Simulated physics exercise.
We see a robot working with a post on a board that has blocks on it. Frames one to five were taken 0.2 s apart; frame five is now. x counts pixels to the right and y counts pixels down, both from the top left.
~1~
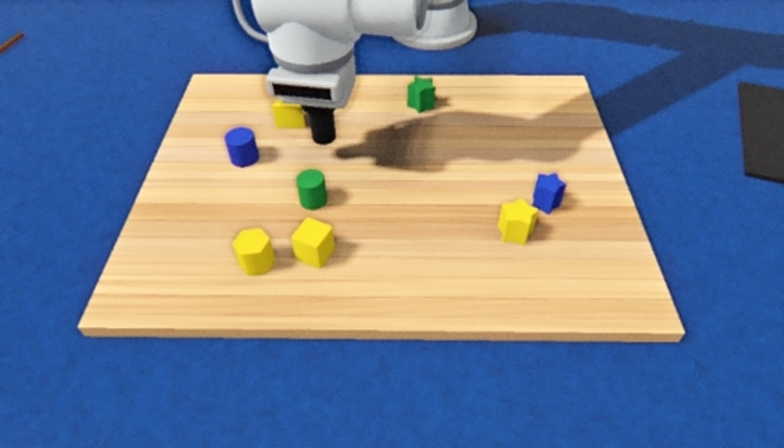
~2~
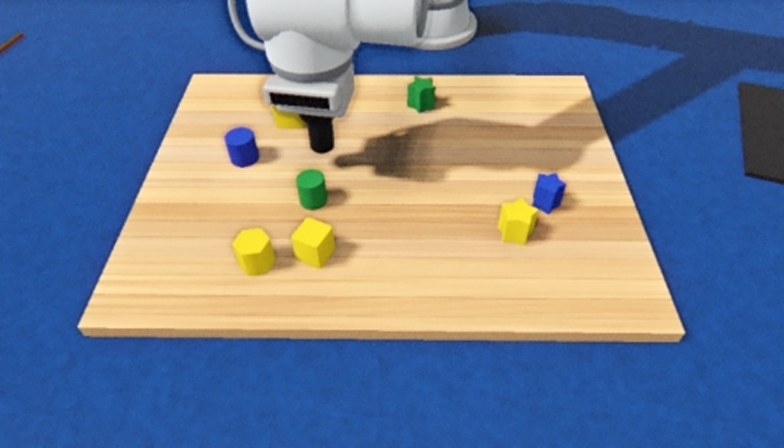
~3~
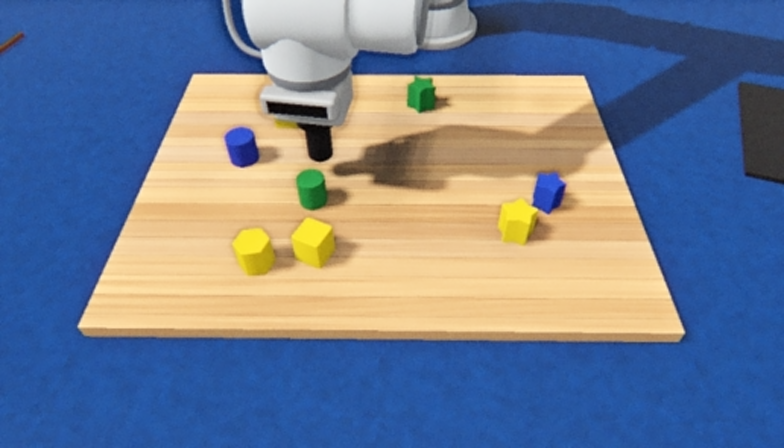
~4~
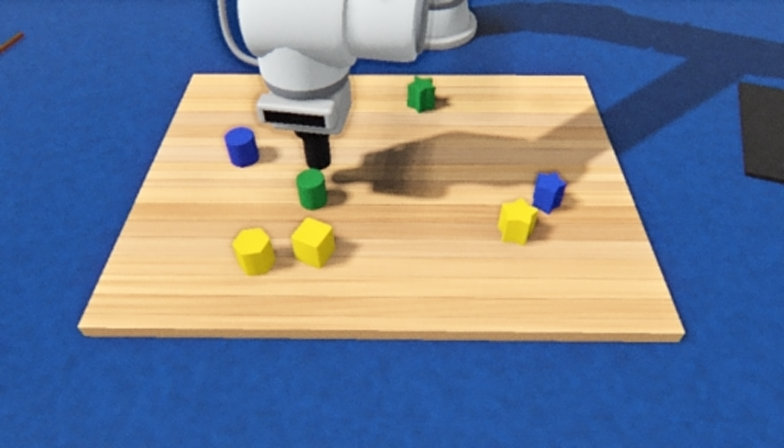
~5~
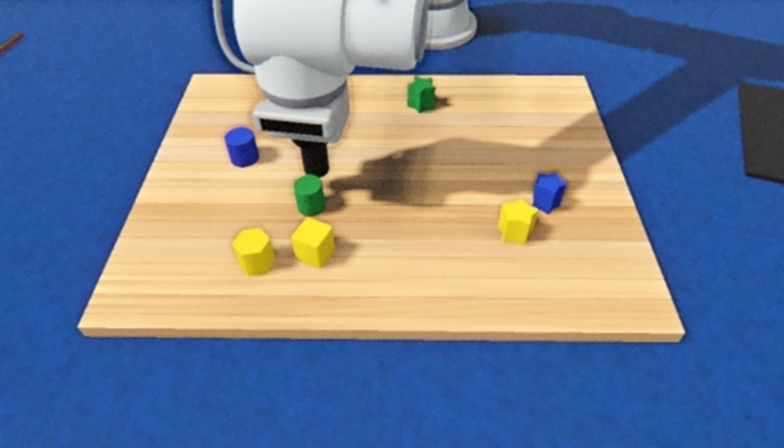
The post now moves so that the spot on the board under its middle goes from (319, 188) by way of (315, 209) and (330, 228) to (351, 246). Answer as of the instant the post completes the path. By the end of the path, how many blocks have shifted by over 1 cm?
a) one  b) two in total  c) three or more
The correct letter is a.
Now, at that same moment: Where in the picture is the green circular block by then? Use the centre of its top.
The centre of its top will be at (298, 215).
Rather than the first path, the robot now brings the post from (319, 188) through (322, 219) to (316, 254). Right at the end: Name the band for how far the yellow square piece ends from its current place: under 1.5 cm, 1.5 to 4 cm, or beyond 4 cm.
It shifts by 1.5 to 4 cm.
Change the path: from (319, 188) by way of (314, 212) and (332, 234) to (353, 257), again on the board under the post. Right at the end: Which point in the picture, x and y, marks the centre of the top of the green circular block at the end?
It will end up at (298, 218).
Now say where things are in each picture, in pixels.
The first frame shows lower end of the post at (324, 139), tops of blocks, yellow hexagonal block at (251, 240), green circular block at (310, 178), yellow square piece at (312, 231).
The second frame shows post at (323, 147), blocks as before.
The third frame shows post at (321, 155), blocks as before.
The fourth frame shows post at (319, 163), blocks as before.
The fifth frame shows post at (317, 171), yellow hexagonal block at (251, 240), green circular block at (308, 184), yellow square piece at (312, 231).
The first path, step by step. One third of the way, post at (313, 193); green circular block at (299, 206).
Two thirds of the way, post at (329, 212); green circular block at (298, 215); yellow square piece at (314, 235).
At the end, post at (349, 229); yellow hexagonal block not moved; green circular block at (298, 215); yellow square piece at (314, 235).
